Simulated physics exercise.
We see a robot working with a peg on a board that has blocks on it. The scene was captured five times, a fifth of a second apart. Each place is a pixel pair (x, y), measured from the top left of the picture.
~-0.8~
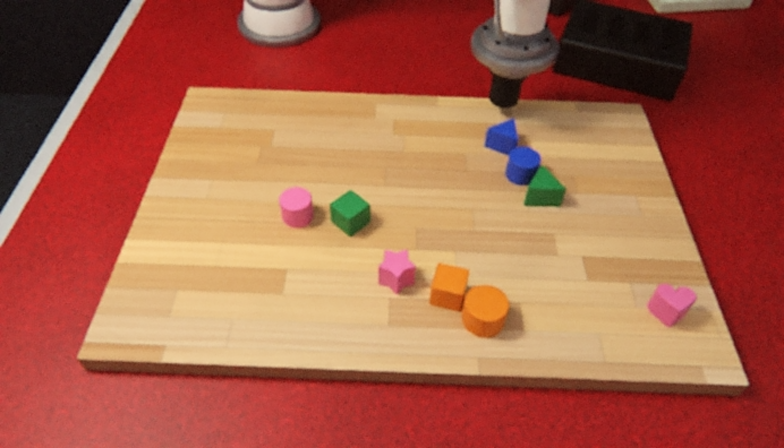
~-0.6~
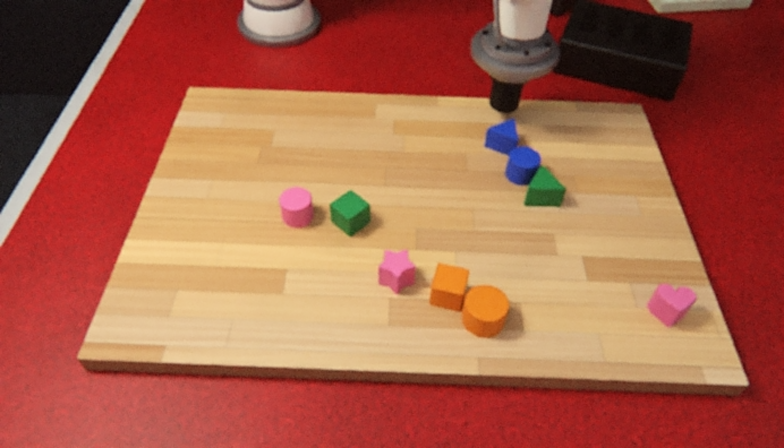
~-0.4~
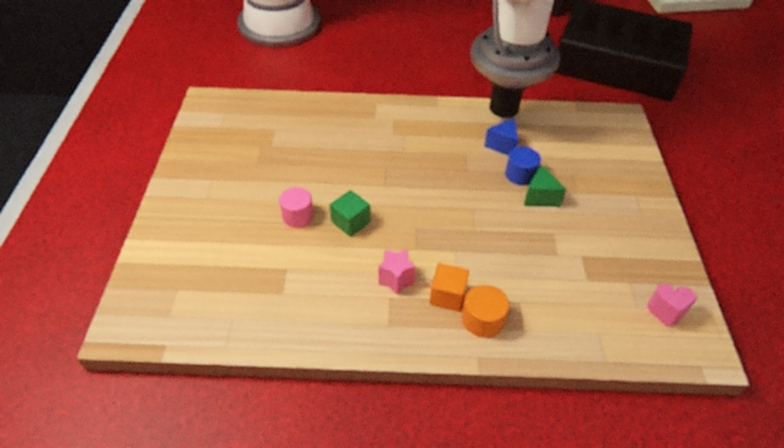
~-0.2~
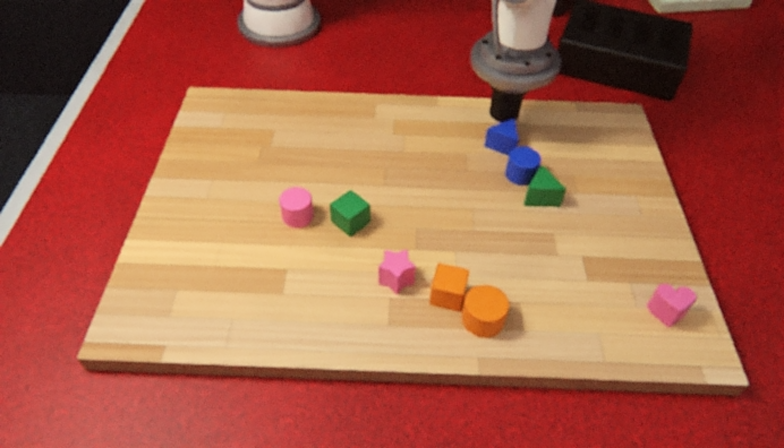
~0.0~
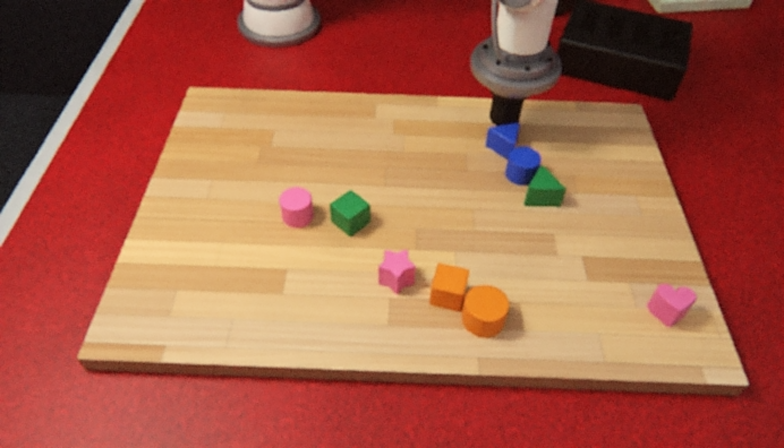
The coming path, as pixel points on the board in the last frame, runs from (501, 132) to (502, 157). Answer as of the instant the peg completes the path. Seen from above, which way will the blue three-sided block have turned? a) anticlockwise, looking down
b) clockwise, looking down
The answer is b.
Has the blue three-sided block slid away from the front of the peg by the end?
Going by the path, no.
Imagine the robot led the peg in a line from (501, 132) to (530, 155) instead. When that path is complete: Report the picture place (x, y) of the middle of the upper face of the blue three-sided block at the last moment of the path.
At the end it should sit near (511, 144).
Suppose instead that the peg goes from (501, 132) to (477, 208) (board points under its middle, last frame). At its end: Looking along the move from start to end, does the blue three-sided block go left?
That would be a yes.
What follows on the original path. Halfway along, peg at (505, 131); blue three-sided block at (506, 143), turned 25° clockwise.
At the end, peg at (505, 143); blue three-sided block at (501, 155), turned 25° clockwise; blue circle at (528, 164); green three-sided block at (549, 181), turned 15° clockwise.
